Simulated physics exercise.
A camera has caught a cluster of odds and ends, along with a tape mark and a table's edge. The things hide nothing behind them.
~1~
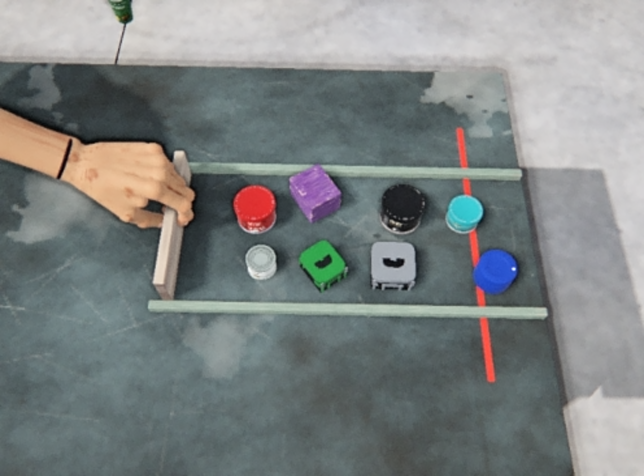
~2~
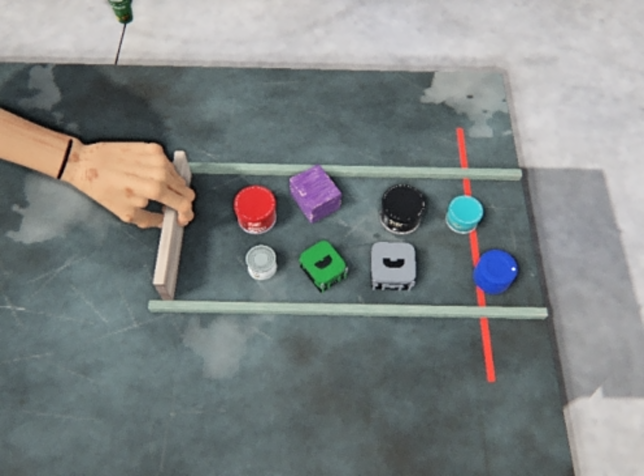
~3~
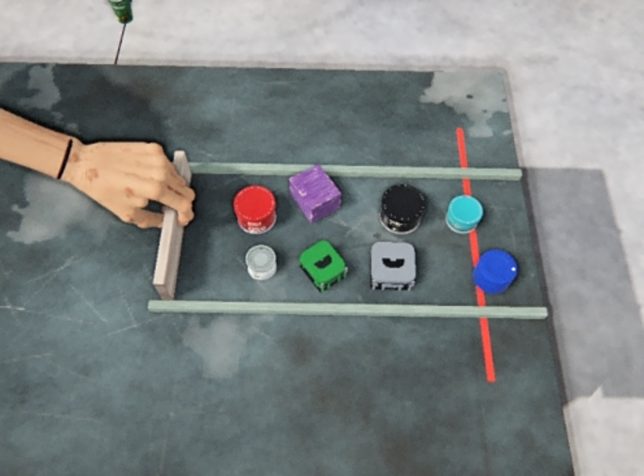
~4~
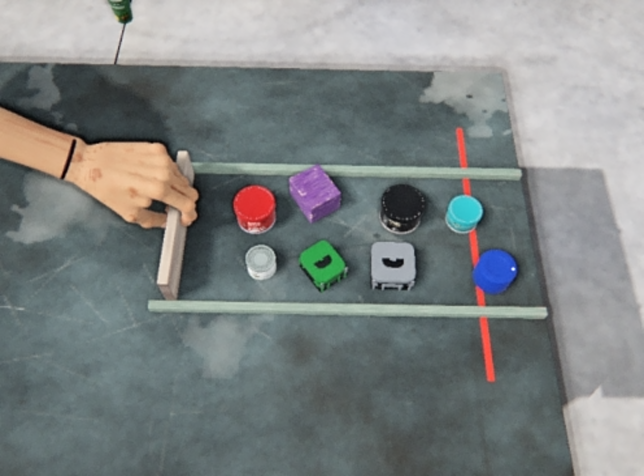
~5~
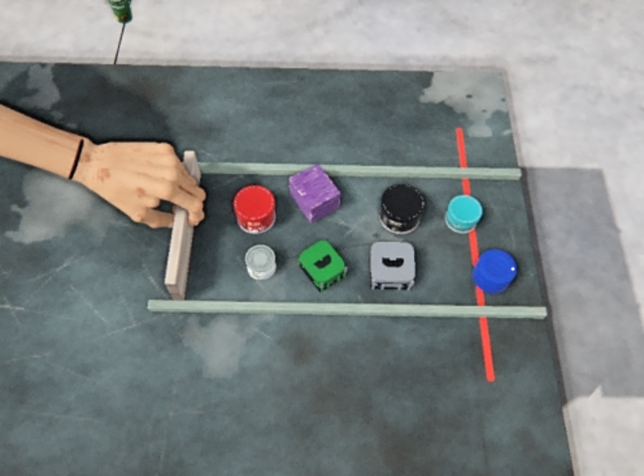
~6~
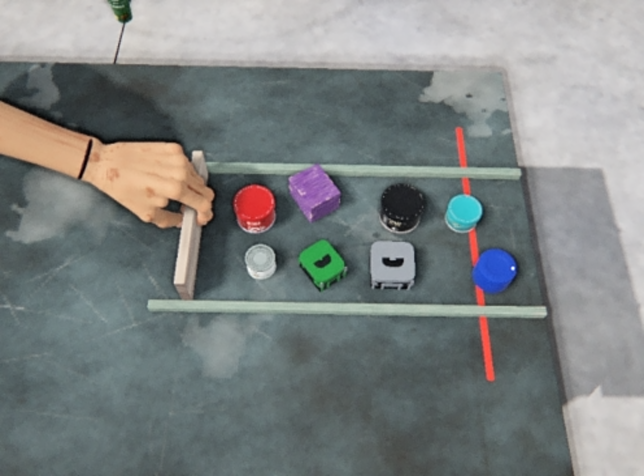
A hand holding a upright board at the left end of two pale rails stays still at first, then slides it slightly right toward a red tin, a purple block and other small objects, which remain motionless near a red tape line.
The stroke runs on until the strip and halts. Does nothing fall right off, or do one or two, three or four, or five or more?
Three or four fall off.
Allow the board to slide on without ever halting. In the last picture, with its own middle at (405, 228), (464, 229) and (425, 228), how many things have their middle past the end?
In order, that gives 0, then 3, then 1.
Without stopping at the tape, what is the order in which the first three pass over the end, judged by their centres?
The order goes the blue lid, the turquoise pot, and then the grey case.
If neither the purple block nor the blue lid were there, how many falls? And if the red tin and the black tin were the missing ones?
The counts: 2 and 2.
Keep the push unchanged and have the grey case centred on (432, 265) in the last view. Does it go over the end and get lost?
From there it topples down.
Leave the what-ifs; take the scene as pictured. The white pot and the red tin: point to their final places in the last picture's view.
You'll find the white pot at roughly (492, 262) and the red tin at roughly (495, 230).
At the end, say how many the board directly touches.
It adds up to 3.
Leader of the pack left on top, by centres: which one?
Answer: The black tin.
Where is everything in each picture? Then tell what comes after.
In the first picture, blue lid (494, 272); turquoise pot (464, 215); black tin (402, 209); board (174, 224); tape (474, 240).
In the second picture, turquoise pot (464, 215); board (174, 224).
In the third picture, black tin (402, 209); red tin (256, 211).
In the fourth picture, blue lid (494, 272); purple block (315, 194).
In the fifth picture, turquoise pot (463, 214); green case (322, 266).
In the sixth picture, blue lid (494, 271); turquoise pot (463, 214); black tin (401, 209); board (193, 224); tape (473, 240).
Early on, none off yet; blue lid at rest near (494, 271); turquoise pot at rest near (463, 214); black tin at rest near (401, 209).
A while later, none off yet; blue lid at rest near (494, 271); turquoise pot at rest near (463, 214); black tin travelled a little near (421, 211).
Further along, none off yet; blue lid leaning a little near (561, 283); turquoise pot travelled well along near (527, 212); black tin travelled well along near (491, 213).
Finally, the number that fall off is three or four; lost, grey case, turquoise pot and blue lid.
